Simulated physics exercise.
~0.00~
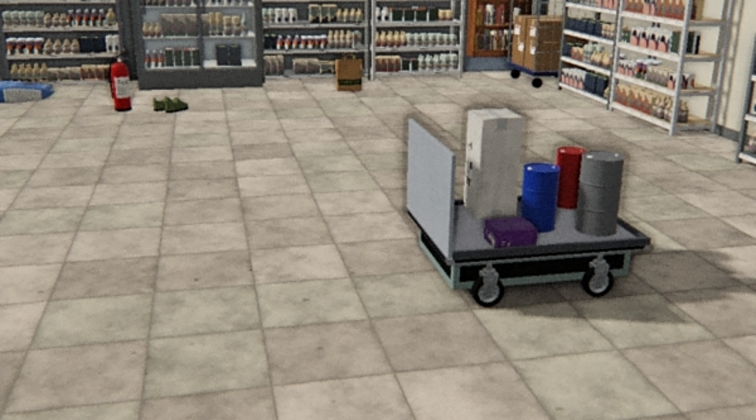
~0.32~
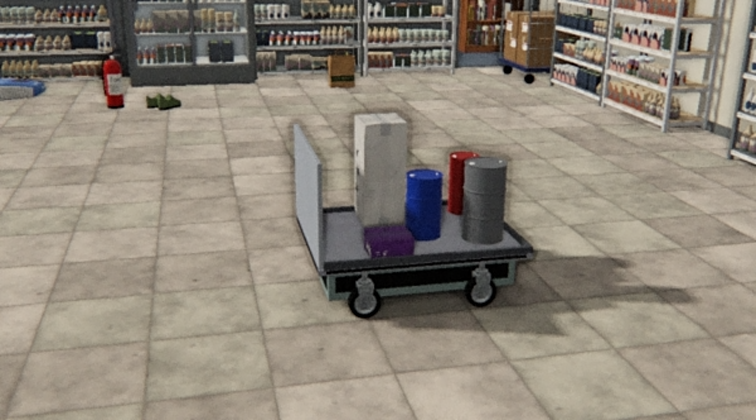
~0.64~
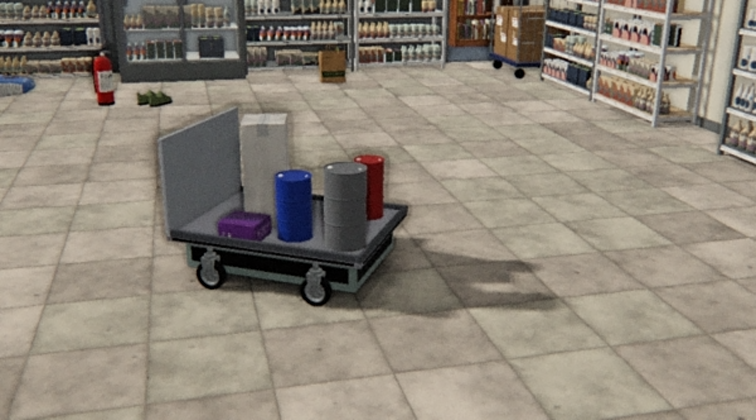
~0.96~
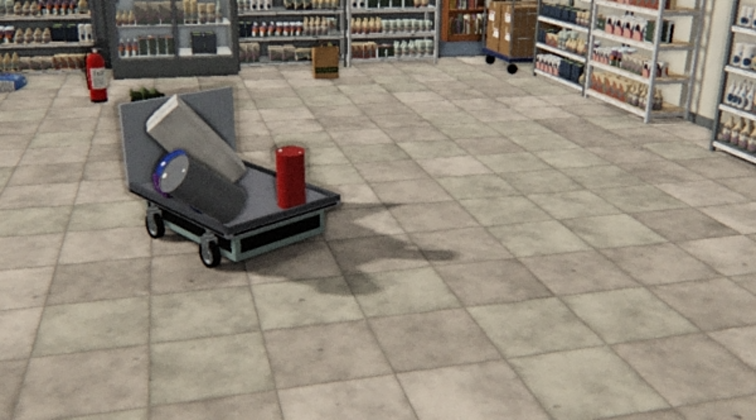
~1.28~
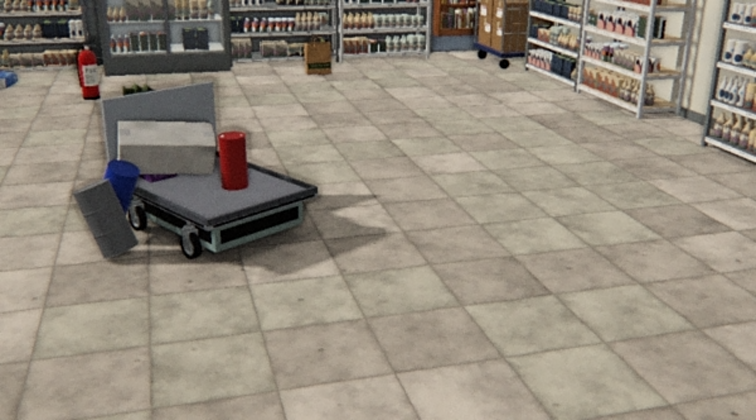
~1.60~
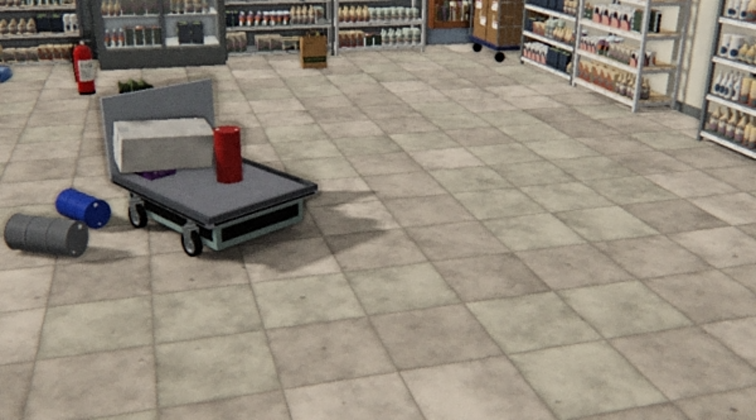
Flatbed cart rolling left and turning across a shop floor, white box toppling aboard, blue and grey drums tumbling off, red canister standing.
